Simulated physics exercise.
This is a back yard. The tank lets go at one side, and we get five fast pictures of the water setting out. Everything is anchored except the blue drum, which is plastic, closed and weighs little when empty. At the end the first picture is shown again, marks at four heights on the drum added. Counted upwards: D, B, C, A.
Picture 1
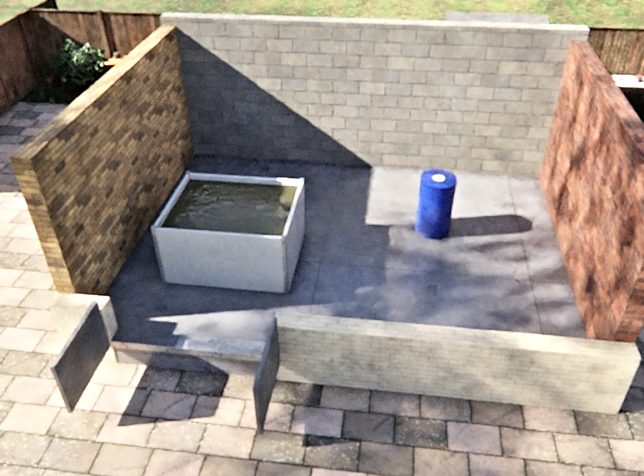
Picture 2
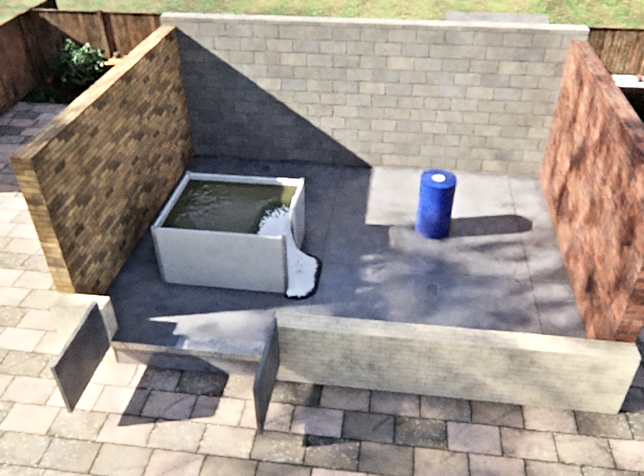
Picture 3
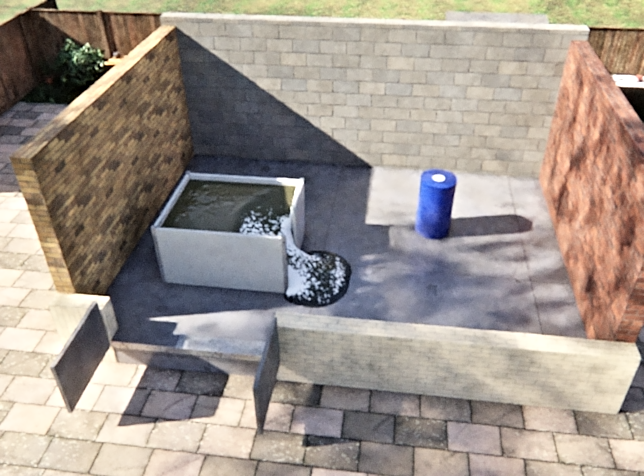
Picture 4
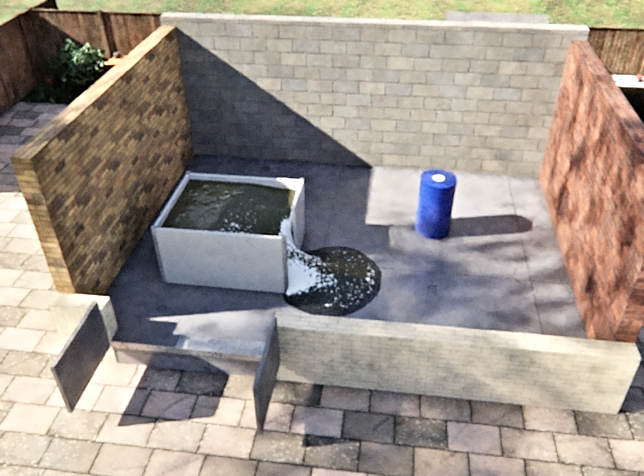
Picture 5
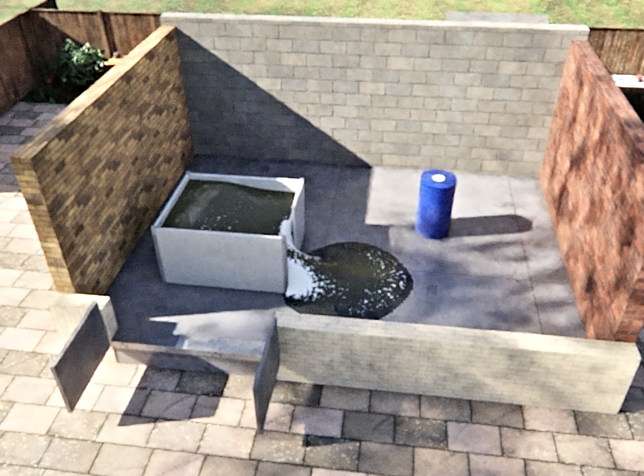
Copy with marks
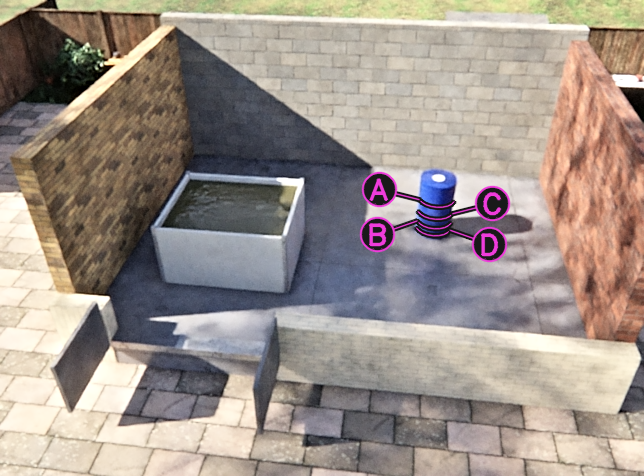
In a back yard, water pours from the right side of a full, pale rectangular tank onto the paved floor between brick walls, and a dark, foam-flecked puddle spreads rightward while a blue drum stands still.
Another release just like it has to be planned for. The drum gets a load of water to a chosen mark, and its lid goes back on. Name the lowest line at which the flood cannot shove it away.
Go for B.
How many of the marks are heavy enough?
Three of them.
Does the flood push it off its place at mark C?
No, that is safe.
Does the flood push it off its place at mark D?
Yes, it does.
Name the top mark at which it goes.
That is mark D.
On the marked copy, A at (436, 207); B at (434, 228); C at (435, 219); D at (433, 235); from the bottom up D, B, C, A.
Choosing A, it does not move.
Choosing B, it does not move.
Choosing C, it does not move.
Choosing D, it is pushed about twice its own width away.
